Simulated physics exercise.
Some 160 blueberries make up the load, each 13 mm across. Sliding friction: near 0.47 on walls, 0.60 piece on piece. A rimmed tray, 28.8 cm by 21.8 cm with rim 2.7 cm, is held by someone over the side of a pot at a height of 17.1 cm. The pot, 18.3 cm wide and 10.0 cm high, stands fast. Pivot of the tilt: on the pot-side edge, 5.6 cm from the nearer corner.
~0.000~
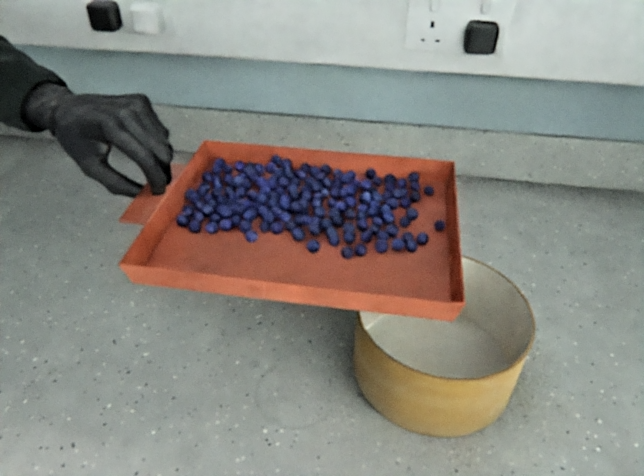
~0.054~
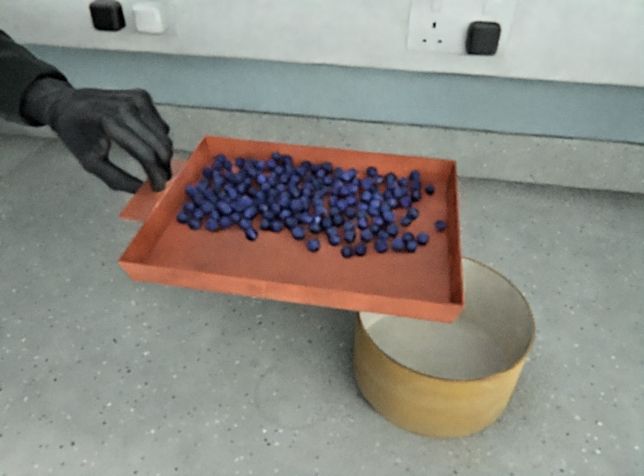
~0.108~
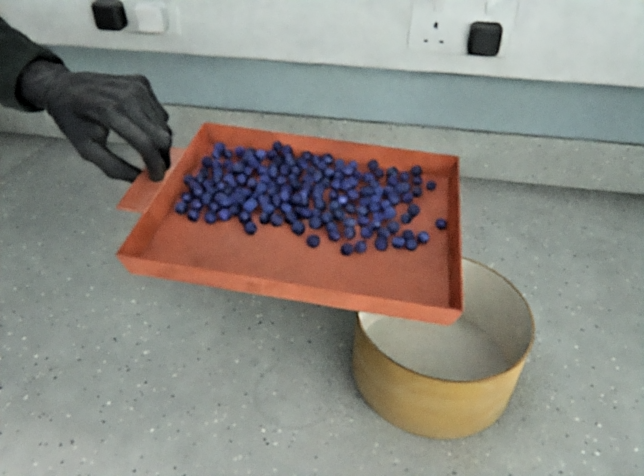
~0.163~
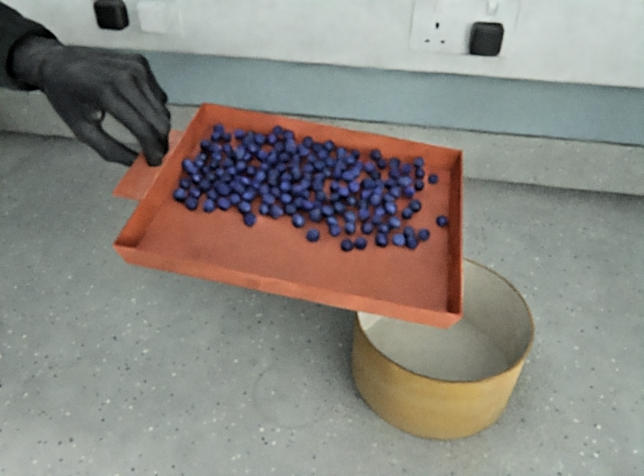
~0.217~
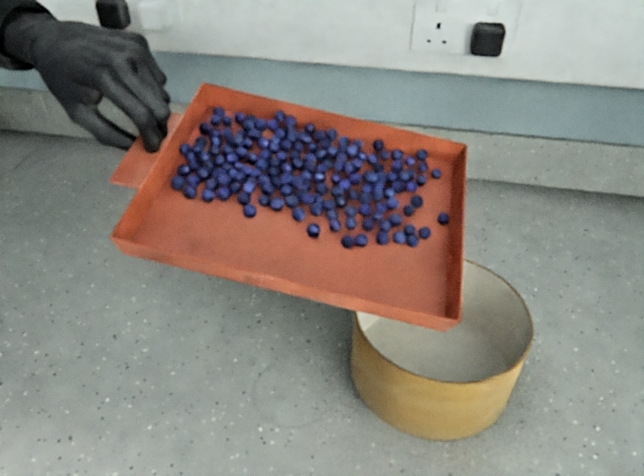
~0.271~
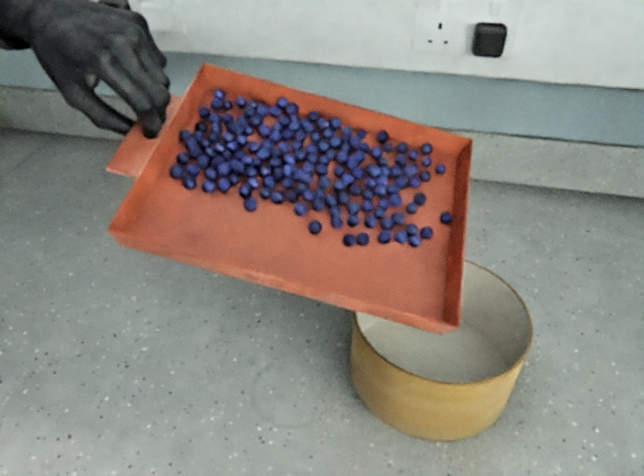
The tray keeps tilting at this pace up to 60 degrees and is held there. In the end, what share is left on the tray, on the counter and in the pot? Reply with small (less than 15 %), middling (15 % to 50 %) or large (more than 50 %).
Left on the tray - large, counter - middling, pot - small.
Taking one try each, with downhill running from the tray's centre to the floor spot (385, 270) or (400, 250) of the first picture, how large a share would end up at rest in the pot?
Near 5 and 5 per cent, in that order.
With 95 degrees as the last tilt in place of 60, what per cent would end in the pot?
That would give about 25 per cent.
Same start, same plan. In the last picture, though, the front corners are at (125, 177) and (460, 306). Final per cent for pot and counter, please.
Pot 0 % / counter 5 %.
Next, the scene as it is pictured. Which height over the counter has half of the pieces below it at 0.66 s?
I'd say near 22 cm.
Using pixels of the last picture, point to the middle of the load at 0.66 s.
By then the middle of the load sits around (387, 253).
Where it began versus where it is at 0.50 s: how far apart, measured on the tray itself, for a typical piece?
Some 5 cm.
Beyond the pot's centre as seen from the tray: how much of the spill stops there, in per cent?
I'd put it at close to 80 per cent.
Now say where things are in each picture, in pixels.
In the first picture, tray tilt 0 degrees, front corners at (127, 261) and (458, 299); middle of the pieces at (304, 204); pot at (444, 307).
In the second picture, tray tilt 1 degrees, front corners at (127, 258) and (457, 301); middle of the pieces at (304, 202).
In the third picture, tray tilt 4 degrees, front corners at (125, 251) and (456, 305), lowest corner right front; middle of the pieces at (304, 195).
In the fourth picture, tray tilt 9 degrees, front corners at (122, 242) and (455, 310), lowest corner right front; middle of the pieces at (305, 185).
In the fifth picture, tray tilt 14 degrees, front corners at (119, 234) and (454, 315), lowest corner right front; middle of the pieces at (306, 176).
In the sixth picture, tray tilt 19 degrees, front corners at (116, 227) and (452, 321), lowest corner right front; middle of the pieces at (308, 168); pot at (441, 311). The tray's pace is about 90 degrees a second.
After 0.50 s, tilt 40 degrees; the tray holds 100 %, the pot 0 %.
Then, at 0.66 s, tilt 54 degrees; the tray holds 100 %, the pot 0 %.
After 0.94 s, tilt 60 degrees; the tray holds 75 %, the pot 0 %.
By 2.0 s all is still; tray 70 %, counter 30 %, pot 0 %.
